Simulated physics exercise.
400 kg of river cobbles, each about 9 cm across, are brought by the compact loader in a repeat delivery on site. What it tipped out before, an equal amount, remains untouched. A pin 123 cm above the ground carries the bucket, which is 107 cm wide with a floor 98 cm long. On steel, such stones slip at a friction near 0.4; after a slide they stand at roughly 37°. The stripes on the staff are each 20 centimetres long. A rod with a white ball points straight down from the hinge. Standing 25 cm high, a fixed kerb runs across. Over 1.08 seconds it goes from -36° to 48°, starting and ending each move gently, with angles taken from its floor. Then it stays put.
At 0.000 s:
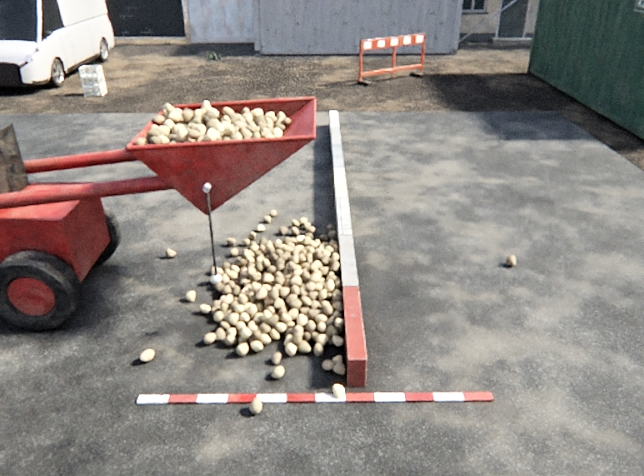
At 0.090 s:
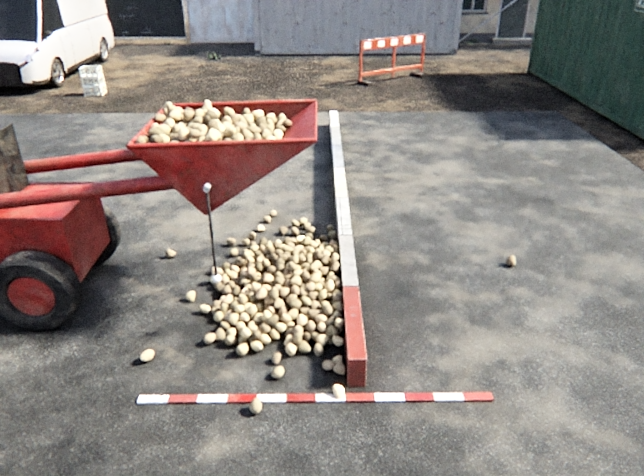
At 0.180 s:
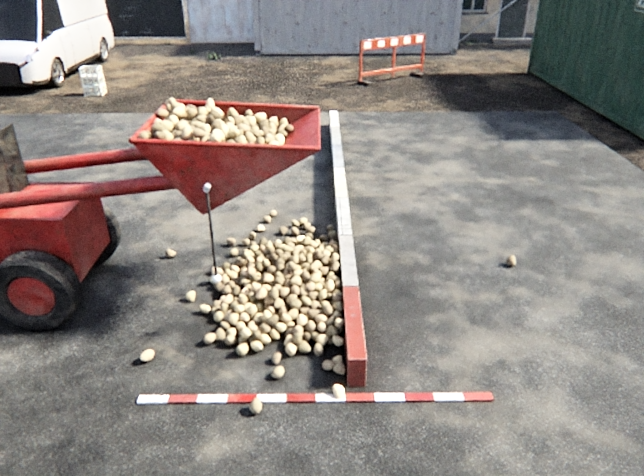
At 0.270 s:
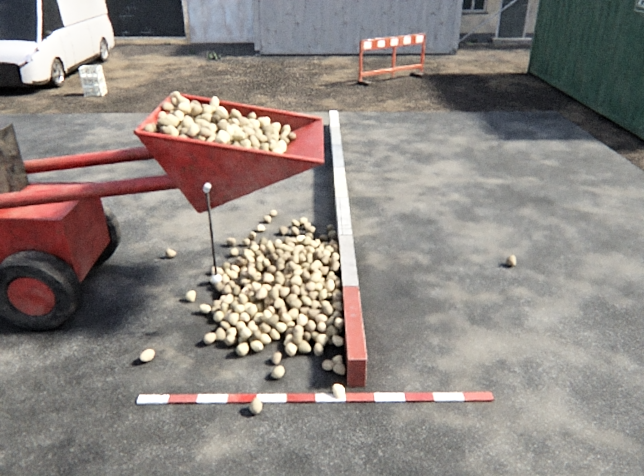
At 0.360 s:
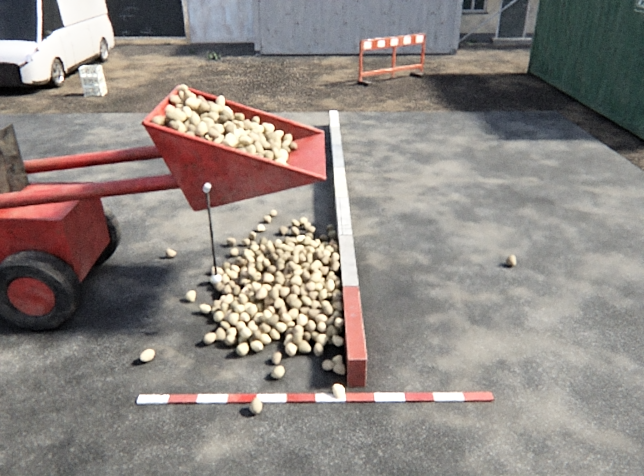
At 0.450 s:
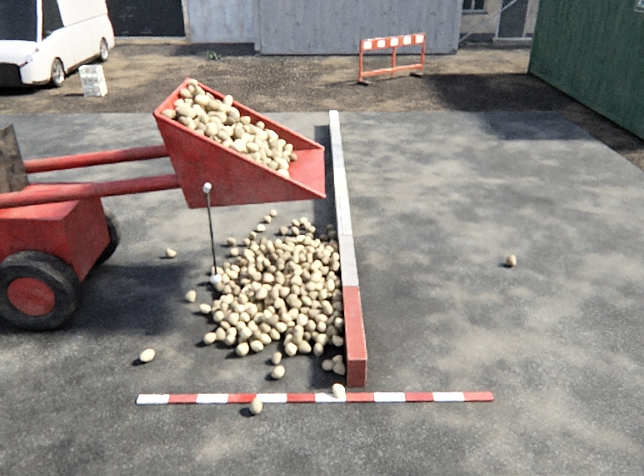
On a grey paved yard, a red loader holds a bucket of pale, rounded stones above a heap of similar stones beside a low red-and-white kerb. The bucket rotates clockwise, slowly at first, its back rising and right lip lowering, while the stones inside shift toward the lip and the heap stays still.
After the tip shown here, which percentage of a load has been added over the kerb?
Roughly 13 out of 100.
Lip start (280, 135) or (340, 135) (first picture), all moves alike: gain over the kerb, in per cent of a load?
5 %, then 30 %.
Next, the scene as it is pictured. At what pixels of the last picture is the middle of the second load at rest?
(313, 269).
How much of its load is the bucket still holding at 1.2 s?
Around 40 in a hundred.
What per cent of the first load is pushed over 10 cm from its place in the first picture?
Close to 10 in a hundred of them.
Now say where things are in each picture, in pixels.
In the first picture, lip at (315, 137), floor tilted -36°, highest stones at (185, 115). The earlier load is highest near (292, 275), 23 cm above ground level, 100 % on this side of the kerb.
In the second picture, the bucket is at -34°, its lip at (316, 140); the top of the load is at (186, 114); the stones move at 0.2 m/s on average.
In the third picture, lip at (320, 149), floor tilted -30°, highest stones at (183, 111); the stones move at 0.3 m/s on average.
In the fourth picture, the bucket is at -23°, its lip at (323, 162); the top of the load is at (180, 105); the stones move at 0.4 m/s on average.
In the fifth picture, lip at (326, 179), floor tilted -14°, highest stones at (187, 99); the stones move at 0.5 m/s on average.
In the sixth picture, the bucket is at -4°, its lip at (325, 198); the top of the load is at (193, 95); the stones move at 0.5 m/s on average.
After 0.8 s the floor is at 35°; in per cent of one load, 100 in the bucket, 100 on this side of the kerb; the foremost stones are at (360, 279).
After 1.2 s the floor is at 48°; in per cent of one load, 42 in the bucket, 158 on this side of the kerb; the foremost stones are at (365, 261).
After 1.5 s the floor is at 48°; in per cent of one load, 4 in the bucket, 186 on this side of the kerb, 10 over the kerb; the foremost stones are at (430, 285).
After 4.2 s the floor is at 48°; in per cent of one load, 0 in the bucket, 187 on this side of the kerb, 13 over the kerb; the foremost stones are at (498, 282). Net gain over the kerb, 13.
